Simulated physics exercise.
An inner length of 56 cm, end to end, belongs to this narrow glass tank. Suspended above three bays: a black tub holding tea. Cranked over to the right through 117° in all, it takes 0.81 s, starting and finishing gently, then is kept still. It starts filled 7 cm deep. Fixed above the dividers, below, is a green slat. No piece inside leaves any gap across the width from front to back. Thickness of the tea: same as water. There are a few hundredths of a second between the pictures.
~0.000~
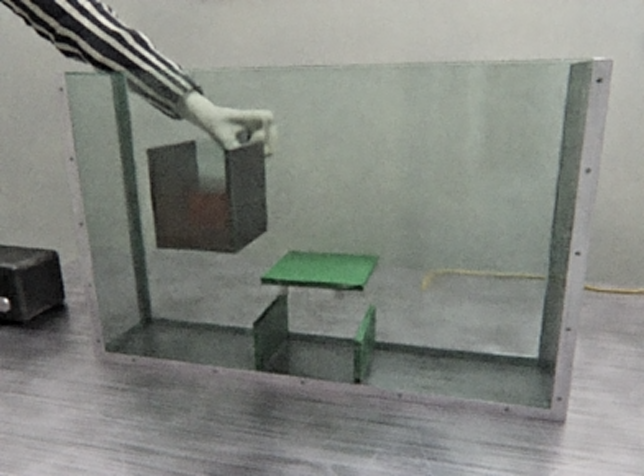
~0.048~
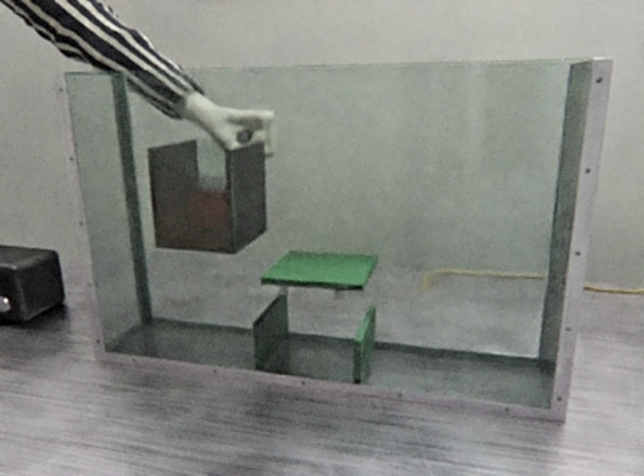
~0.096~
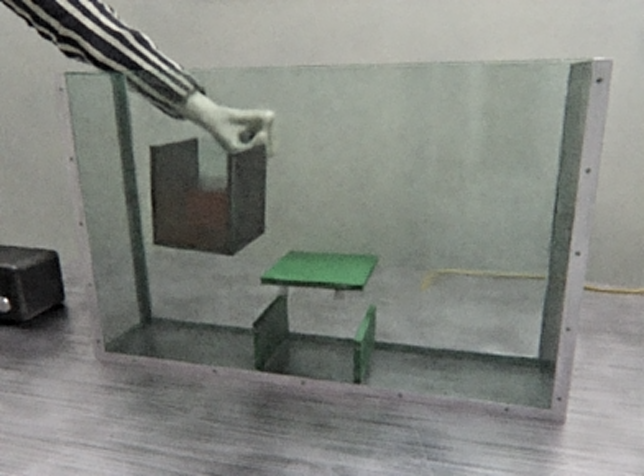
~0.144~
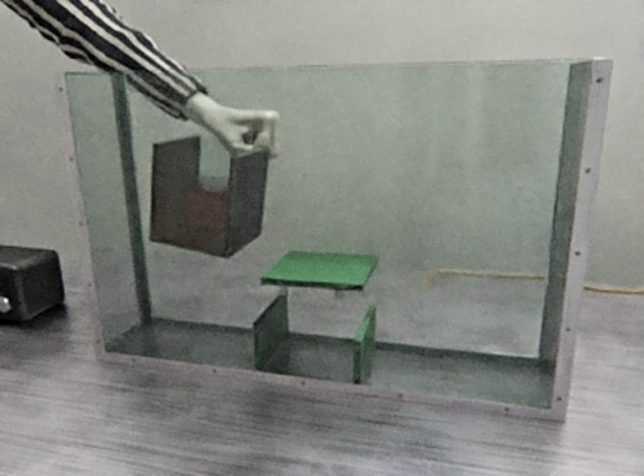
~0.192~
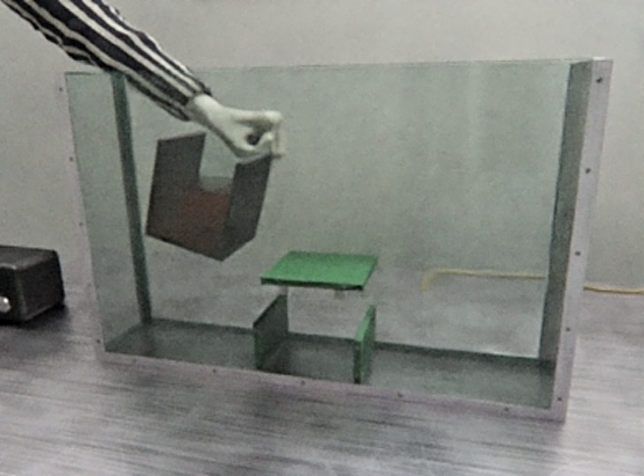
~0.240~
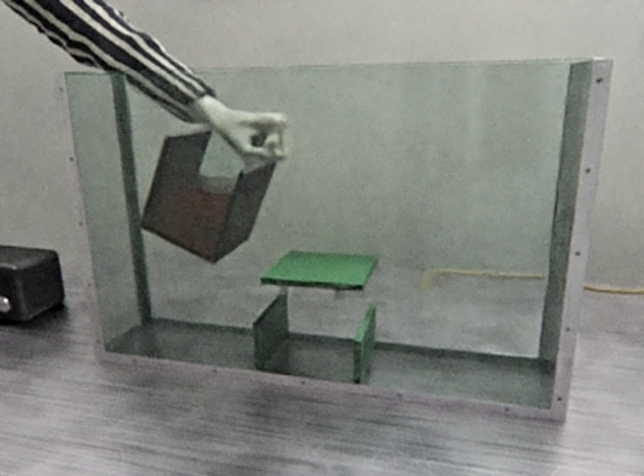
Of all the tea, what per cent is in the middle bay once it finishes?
About 50 per cent ends up in the middle bay.
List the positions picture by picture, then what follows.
In the first picture, the tub leans 0°; its pouring lip is at (226, 151); the highest tea is at (174, 193); divider tops at (256, 325) and (357, 342).
In the second picture, the tub leans 1°; its pouring lip is at (227, 152); the highest tea is at (192, 194).
In the third picture, the tub leans 4°; its pouring lip is at (230, 155); the highest tea is at (207, 194).
In the fourth picture, the tub leans 9°; its pouring lip is at (233, 159); the highest tea is at (213, 194).
In the fifth picture, the tub leans 15°; its pouring lip is at (238, 165); the highest tea is at (203, 194).
In the sixth picture, the tub leans 24°; its pouring lip is at (242, 173); the highest tea is at (163, 192).
After 0.42 s 100 per cent has yet to come down; below, left 0, middle 0, right 0.
After 0.65 s 99 per cent has yet to come down; below, left 1, middle 0, right 0.
After 0.95 s 13 per cent has yet to come down; below, left 14, middle 41, right 32.
In the end the left bay holds 15, the middle 49 and the right 36 per cent.
